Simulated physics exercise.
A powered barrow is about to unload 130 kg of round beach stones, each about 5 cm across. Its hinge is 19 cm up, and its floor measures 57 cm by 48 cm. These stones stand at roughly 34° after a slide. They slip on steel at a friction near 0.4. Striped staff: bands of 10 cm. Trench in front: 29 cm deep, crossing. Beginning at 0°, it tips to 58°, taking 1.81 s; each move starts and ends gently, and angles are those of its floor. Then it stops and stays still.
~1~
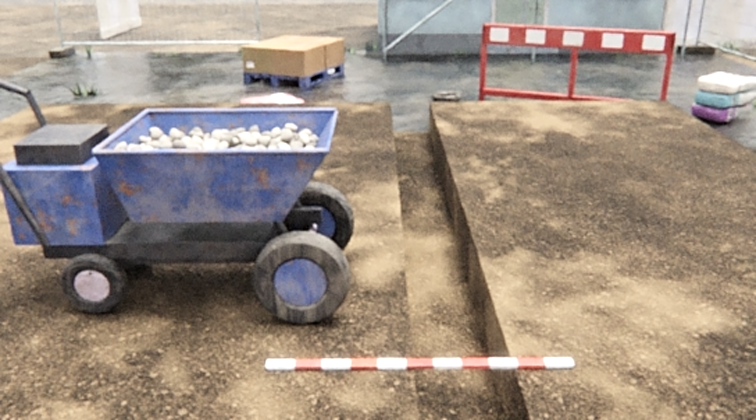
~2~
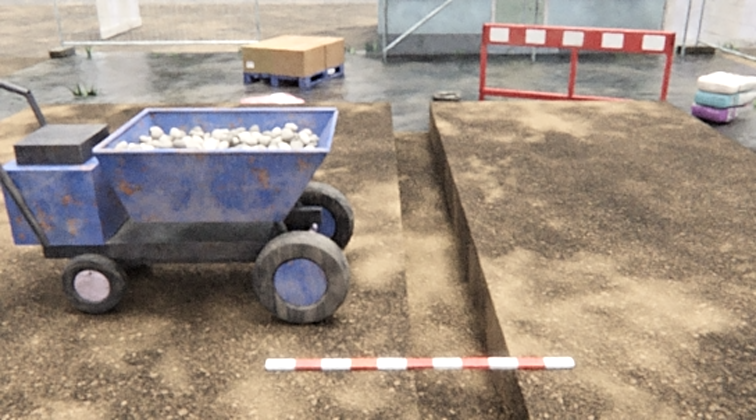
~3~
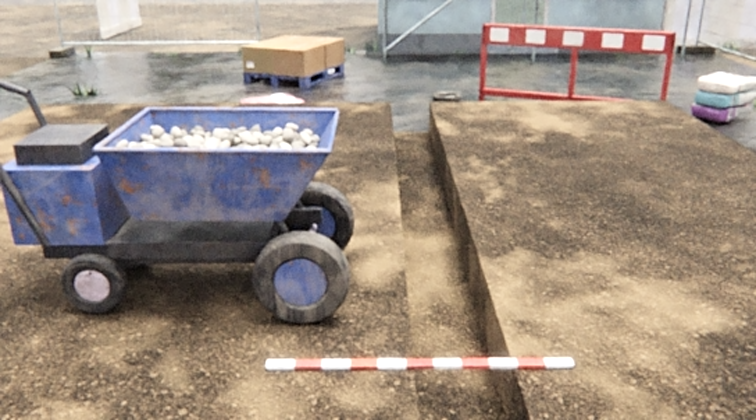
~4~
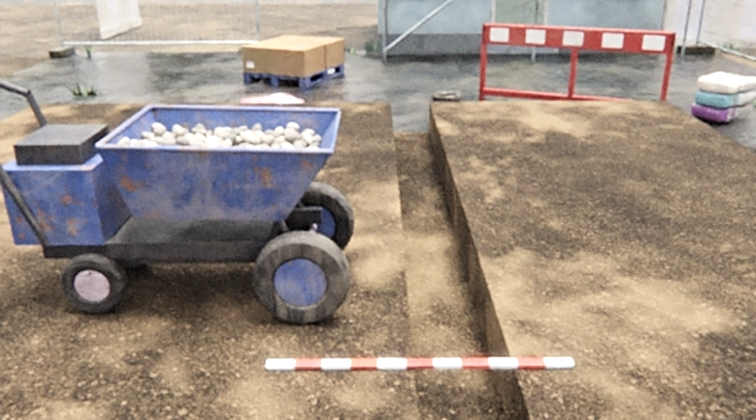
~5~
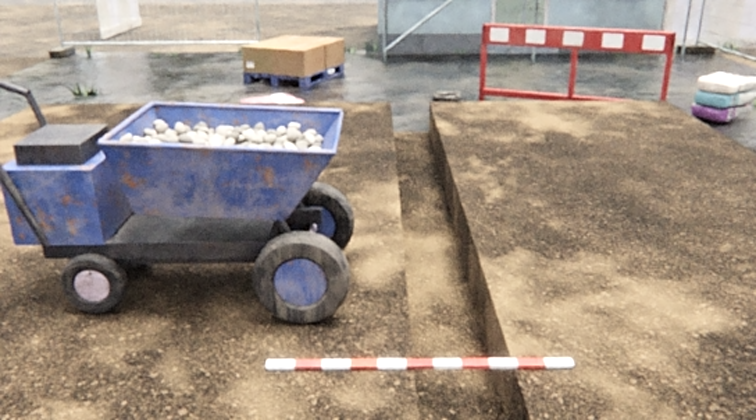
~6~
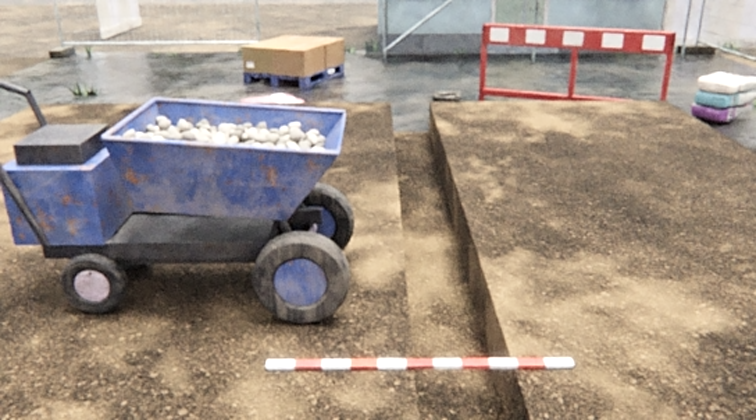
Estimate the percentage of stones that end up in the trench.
Roughly 52 per cent.
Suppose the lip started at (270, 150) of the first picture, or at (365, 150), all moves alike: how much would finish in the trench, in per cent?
Close to 55 percent in the first case, 30 percent in the second.
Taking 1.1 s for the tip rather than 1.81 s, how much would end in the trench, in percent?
Then some 40 per cent would.
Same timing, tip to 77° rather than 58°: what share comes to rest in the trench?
Then close to 70 per cent.
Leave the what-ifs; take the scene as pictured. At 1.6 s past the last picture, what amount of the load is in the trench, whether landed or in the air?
By that moment, roughly 15 per cent of the load.
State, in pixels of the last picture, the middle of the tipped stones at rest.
I'd point somewhere around (460, 331).
Then, 1.1 s after the last picture the floor is at 49°, 100 % in the tray; the foremost stones are at (416, 193).
Then, 1.6 s after the last picture the floor is at 58°, 82 % in the tray, 16 % in the trench, 1 % past the trench; the foremost stones are at (515, 291).
Then, 2.0 s after the last picture the floor is at 58°, 61 % in the tray, 29 % in the trench, 10 % past the trench; the foremost stones are at (573, 279).
Then, 3.9 s after the last picture the floor is at 58°, 37 % in the tray, 52 % in the trench, 11 % past the trench; the foremost stones are at (631, 269).
